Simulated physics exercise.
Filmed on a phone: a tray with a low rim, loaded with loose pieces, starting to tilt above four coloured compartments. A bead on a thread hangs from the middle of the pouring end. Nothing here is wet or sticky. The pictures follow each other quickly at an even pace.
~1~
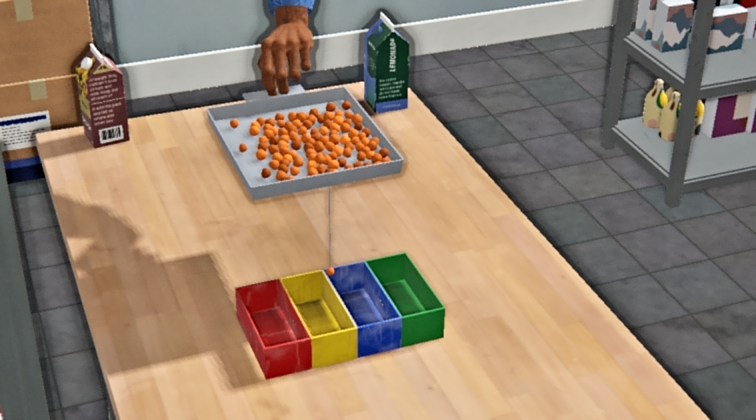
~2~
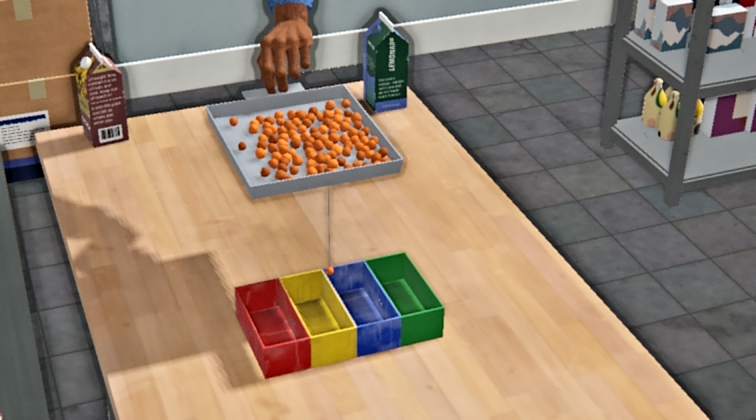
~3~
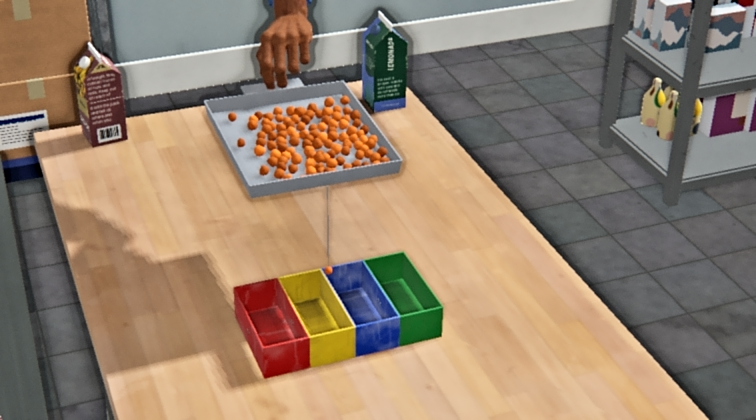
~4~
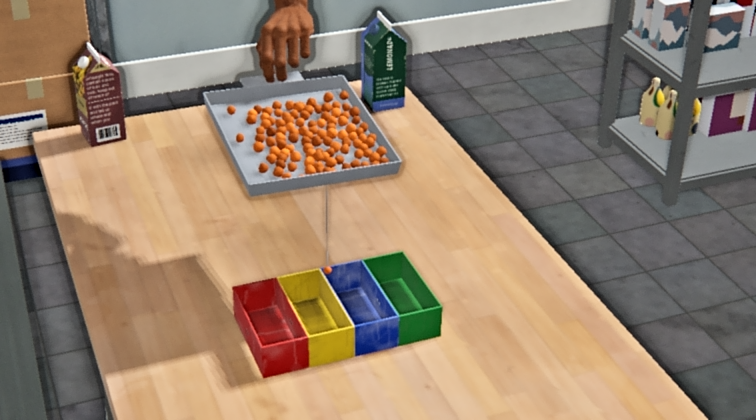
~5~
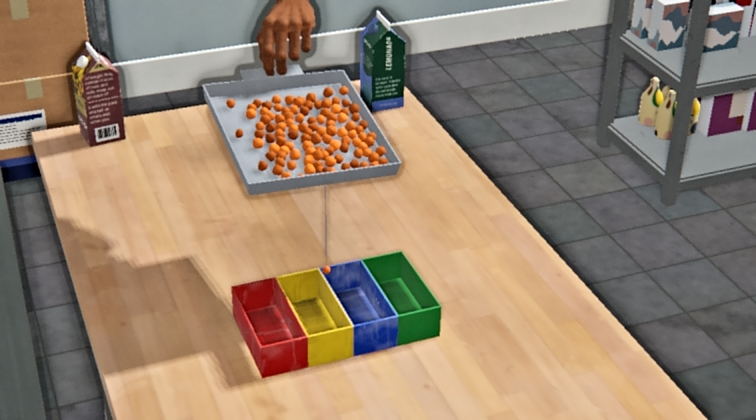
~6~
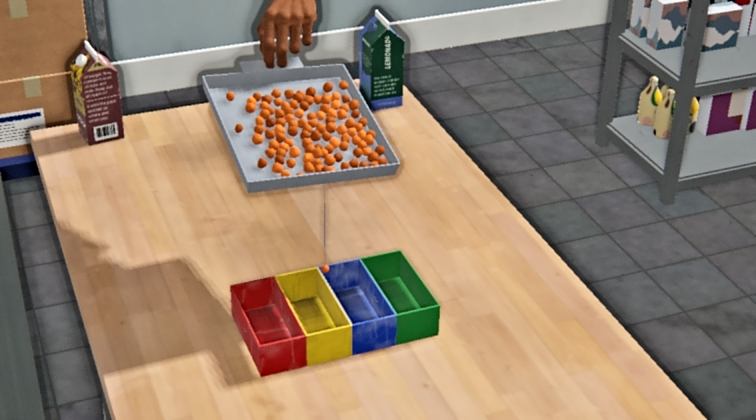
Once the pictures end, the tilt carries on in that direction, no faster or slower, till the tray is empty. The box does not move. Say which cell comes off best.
The green cell gets the most.
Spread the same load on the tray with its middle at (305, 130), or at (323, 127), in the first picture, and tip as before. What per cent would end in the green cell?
First some 50, then 60 per cent.
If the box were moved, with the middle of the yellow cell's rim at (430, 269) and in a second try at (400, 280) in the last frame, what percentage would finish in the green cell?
Near 0 % and 0 %.
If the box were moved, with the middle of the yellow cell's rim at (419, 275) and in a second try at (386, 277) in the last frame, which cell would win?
In turn: The cell in red; yellow.
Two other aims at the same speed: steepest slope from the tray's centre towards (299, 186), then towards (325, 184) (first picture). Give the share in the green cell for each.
About 0 and 10 per cent.
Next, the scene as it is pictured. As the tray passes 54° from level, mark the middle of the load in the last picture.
At about (341, 133).
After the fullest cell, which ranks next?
It is the blue one.
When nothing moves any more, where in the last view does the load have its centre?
Close to (388, 309).
Just after the last frame, tray tipped steeply; every one on the tray.
A moment on, tray tipped right over; almost all on the tray; just a few falling or outside the box.
Further on, tray tipped past a quarter turn; roughly half in the green cell; roughly a third in the blue cell; about a tenth in the yellow cell; about a tenth falling or outside the box.
When it is over, tray tipped past a quarter turn; roughly half in the green cell; roughly a third in the blue cell; about a tenth in the yellow cell; not one in the red cell; about a tenth outside the box.
